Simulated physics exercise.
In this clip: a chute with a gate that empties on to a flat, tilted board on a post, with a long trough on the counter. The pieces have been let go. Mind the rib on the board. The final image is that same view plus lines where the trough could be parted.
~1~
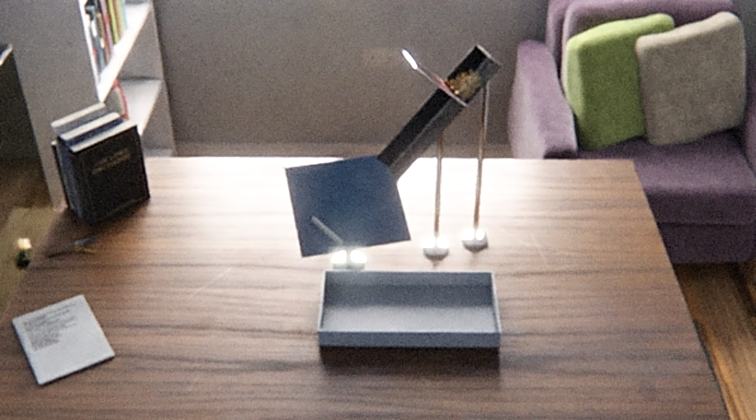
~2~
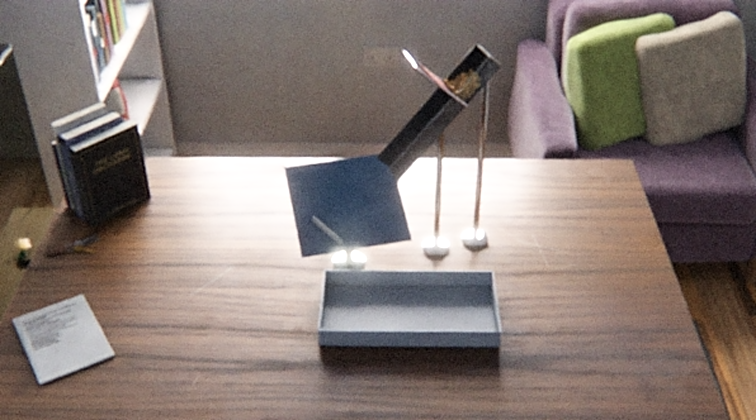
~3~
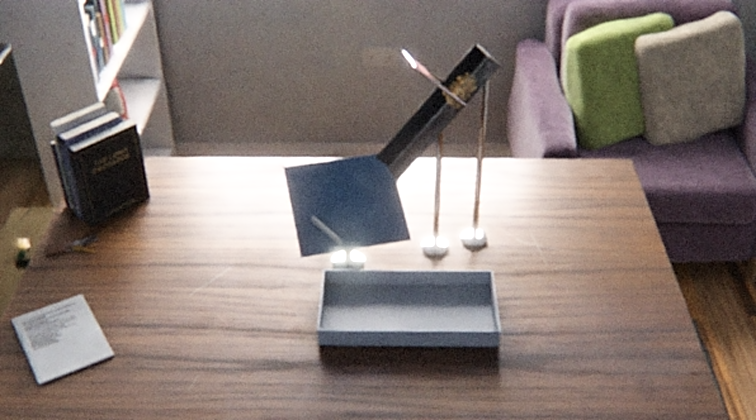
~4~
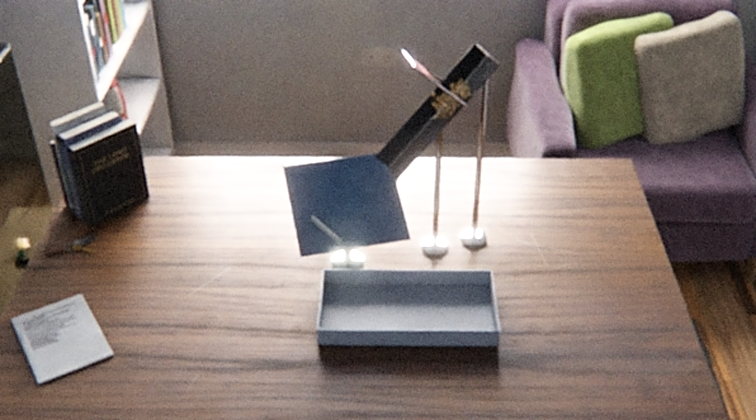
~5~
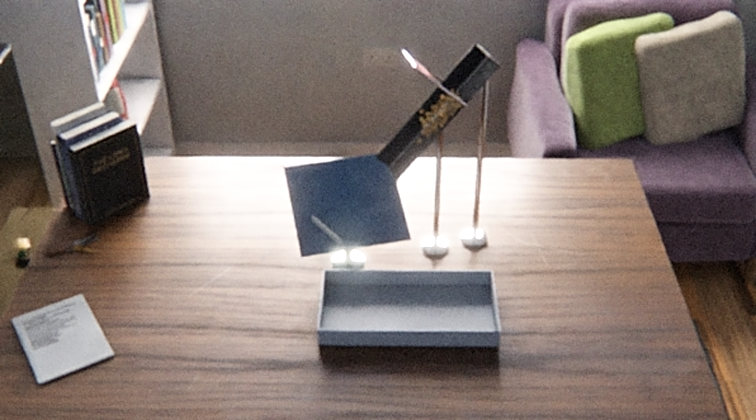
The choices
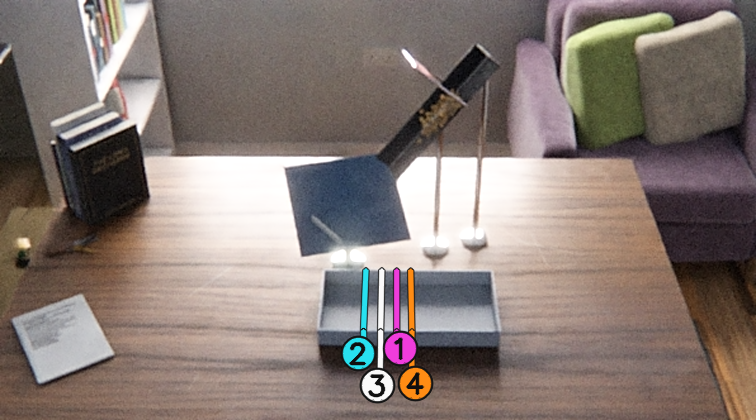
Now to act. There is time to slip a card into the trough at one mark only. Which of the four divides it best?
I would pick line 2.
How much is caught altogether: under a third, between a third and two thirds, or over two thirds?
About that: Over two thirds.
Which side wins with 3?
More lands on the left.
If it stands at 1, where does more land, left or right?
The left side.
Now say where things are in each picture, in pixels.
The first picture shows load behind the gate at (464, 87), dried chickpeas; lip of the chute at (393, 174), sloping fairly steeply.
The second picture shows middle of the board at (347, 203), tilted fairly steeply; middle of its low edge at (358, 248); of its high edge at (338, 159).
The third picture shows front corners of the trough at (318, 330) and (500, 331), empty; front of the load at (449, 101).
The fourth picture shows middle of the load at (449, 100); its front at (436, 117), about a quarter of the way to the lip; rib from (312, 216) to (341, 240).
The fifth picture shows middle of the load at (441, 111); its front at (420, 141), about half of the way to the lip.
On the marked copy, line 1 crosses the front rim at (396, 330); line 2 crosses the front rim at (363, 330); line 3 crosses the front rim at (380, 330); line 4 crosses the front rim at (411, 330).
With 1, of what is caught, nearly all on the left of the divider, a small part on the right.
With 2, of what is caught, about half on the left of the divider, about half on the right.
With 3, of what is caught, nearly all on the left of the divider, a small part on the right.
With 4, of what is caught, all on the left of the divider, none on the right.
